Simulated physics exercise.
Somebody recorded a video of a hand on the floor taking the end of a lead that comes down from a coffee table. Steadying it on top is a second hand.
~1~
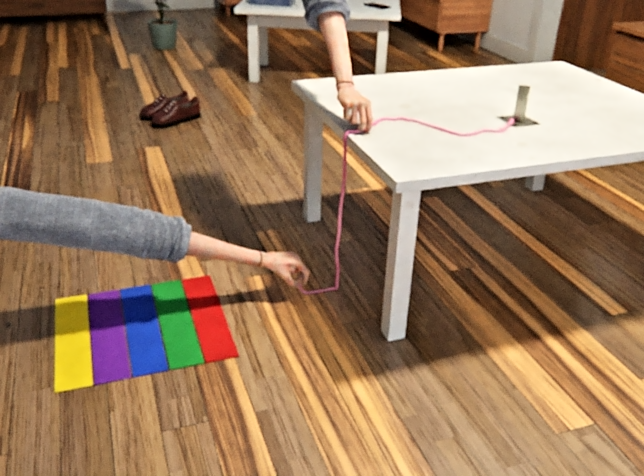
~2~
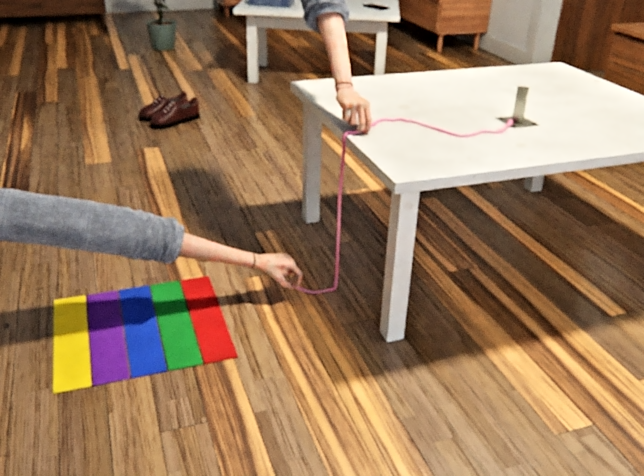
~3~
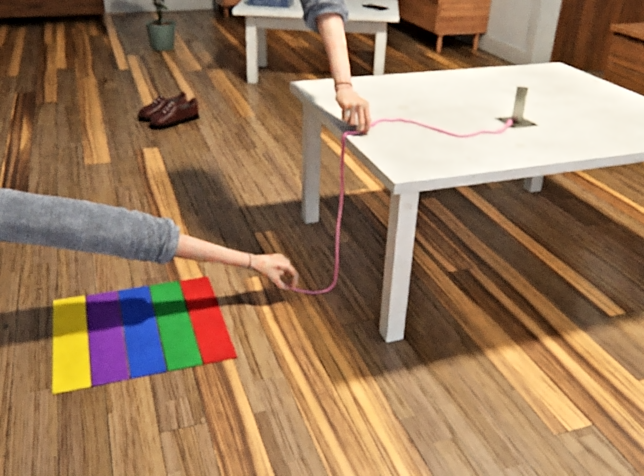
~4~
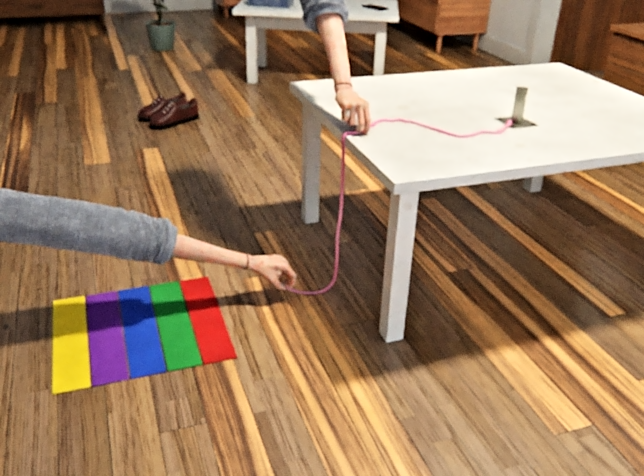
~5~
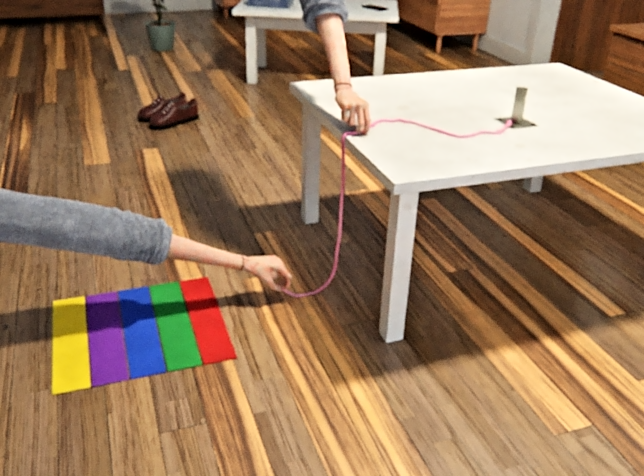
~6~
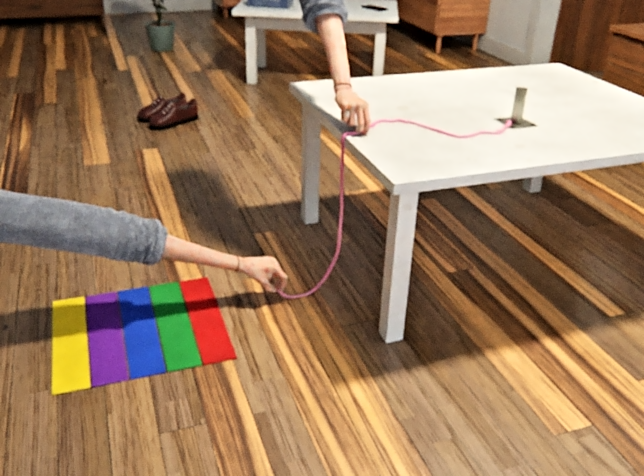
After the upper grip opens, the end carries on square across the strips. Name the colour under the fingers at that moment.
Purple.
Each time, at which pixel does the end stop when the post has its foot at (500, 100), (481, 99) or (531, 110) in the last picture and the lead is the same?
Going through the tries, you get (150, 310), then (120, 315), then (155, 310).
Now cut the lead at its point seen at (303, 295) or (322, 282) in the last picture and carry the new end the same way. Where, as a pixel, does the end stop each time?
Try 1: (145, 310); try 2: (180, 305).
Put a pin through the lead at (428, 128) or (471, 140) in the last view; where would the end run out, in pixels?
First (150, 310), then (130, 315).
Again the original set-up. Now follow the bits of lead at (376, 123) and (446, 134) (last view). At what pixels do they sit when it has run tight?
Final positions are (334, 148) and (415, 130), in that order.
Early on, end near (172, 307); over green.
Midway, end near (127, 315); over blue.
At the end of the slack, end near (102, 319); over purple. Over purple.
